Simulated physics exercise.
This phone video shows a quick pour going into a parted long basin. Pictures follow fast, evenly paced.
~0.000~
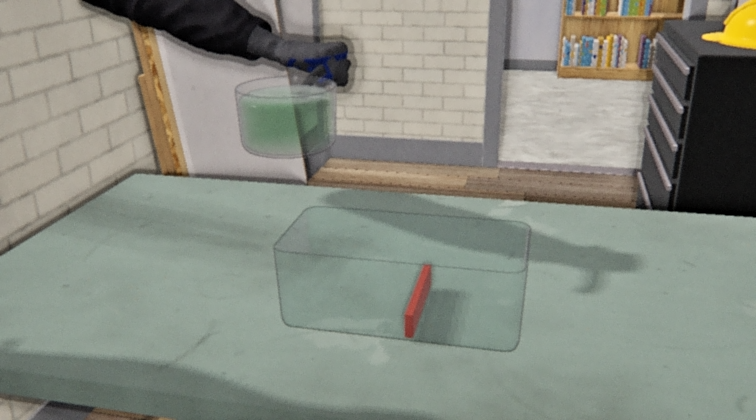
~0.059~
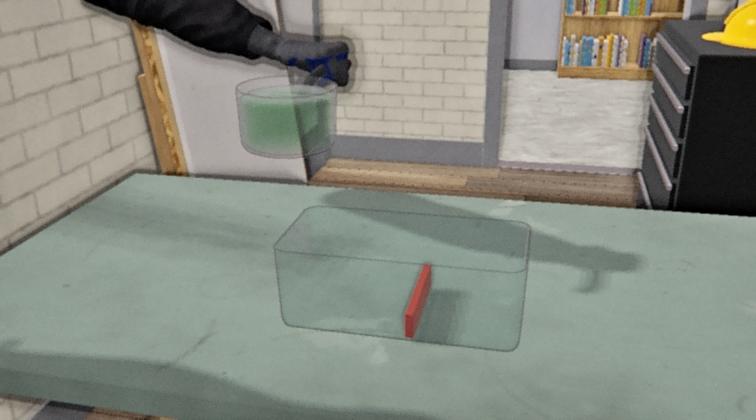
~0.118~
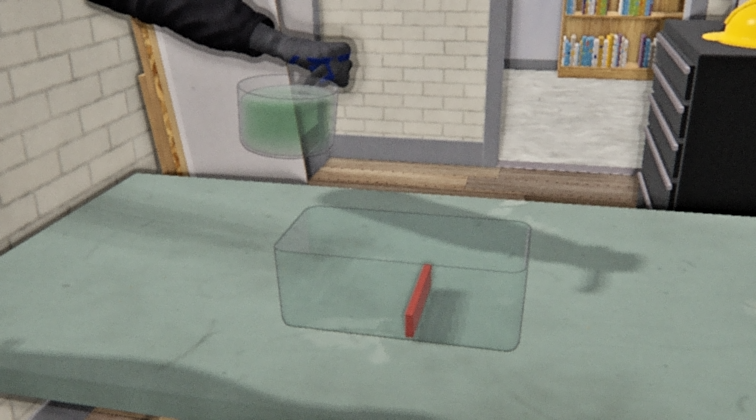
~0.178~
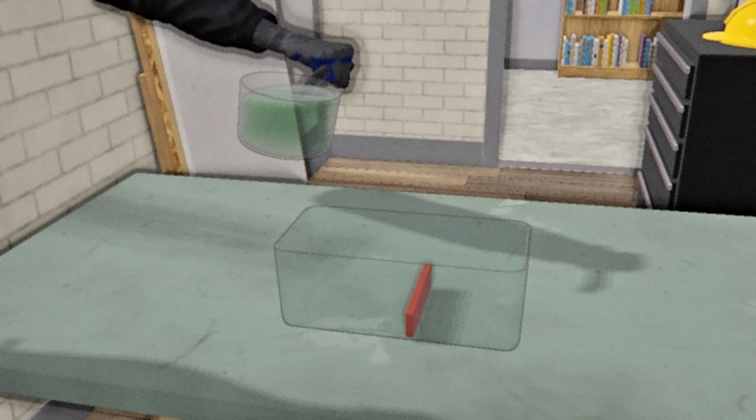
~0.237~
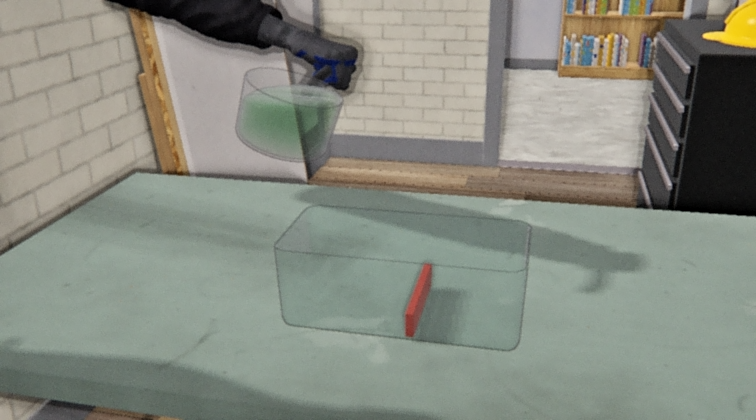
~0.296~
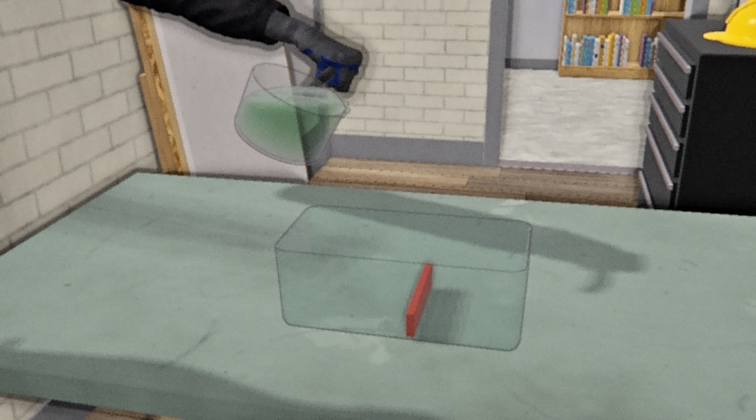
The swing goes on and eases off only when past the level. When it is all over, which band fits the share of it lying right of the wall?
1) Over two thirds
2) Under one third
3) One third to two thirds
(2) Under one third.
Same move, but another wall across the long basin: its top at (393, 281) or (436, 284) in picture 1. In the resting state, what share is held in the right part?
55 per cent first, then 5 per cent.
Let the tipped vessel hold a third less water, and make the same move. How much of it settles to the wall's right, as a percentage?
Roughly 10 in a hundred.
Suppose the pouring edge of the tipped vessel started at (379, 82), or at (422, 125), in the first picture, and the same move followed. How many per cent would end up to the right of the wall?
First place gives some 80 %, second place some 85 %.
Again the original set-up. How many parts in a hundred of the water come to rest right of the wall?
About 10 percent.
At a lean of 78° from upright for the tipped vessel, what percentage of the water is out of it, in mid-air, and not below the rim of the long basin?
Roughly 35 percent.
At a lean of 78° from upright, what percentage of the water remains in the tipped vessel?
I'd reckon near 50 percent is still held at that tilt.
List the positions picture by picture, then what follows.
In the first frame, tilt 0°; pouring edge (333, 90); surface from (244, 93) to (333, 97); the long basin's rim runs from (291, 228) to (528, 248); the wall's top is at (419, 289).
In the second frame, tilt 1°; pouring edge (334, 91); surface from (244, 93) to (334, 98).
In the third frame, tilt 5°; pouring edge (336, 94); surface from (246, 92) to (335, 98).
In the fourth frame, tilt 10°; pouring edge (338, 99); surface from (247, 92) to (337, 98).
In the fifth frame, tilt 18°; pouring edge (340, 106); surface from (248, 94) to (341, 99).
In the sixth frame, tilt 27°; pouring edge (342, 114); surface from (247, 95) to (343, 107); 2 per cent is over the edge.
By 0.60 s the tilt is 78° and 49 per cent is still to pour, 15 is left of the wall and 0 right of it.
By 0.83 s the tilt is 93° and 15 per cent is still to pour, 65 is left of the wall and 6 right of it.
By 1.06 s the tilt is 93° and 4 per cent is still to pour, 81 is left of the wall and 8 right of it.
By 1.32 s the tilt is 93° and 1 per cent is still to pour, 85 is left of the wall and 11 right of it.
At rest 86 per cent lies left of the wall, 11 right of it and 2 outside.
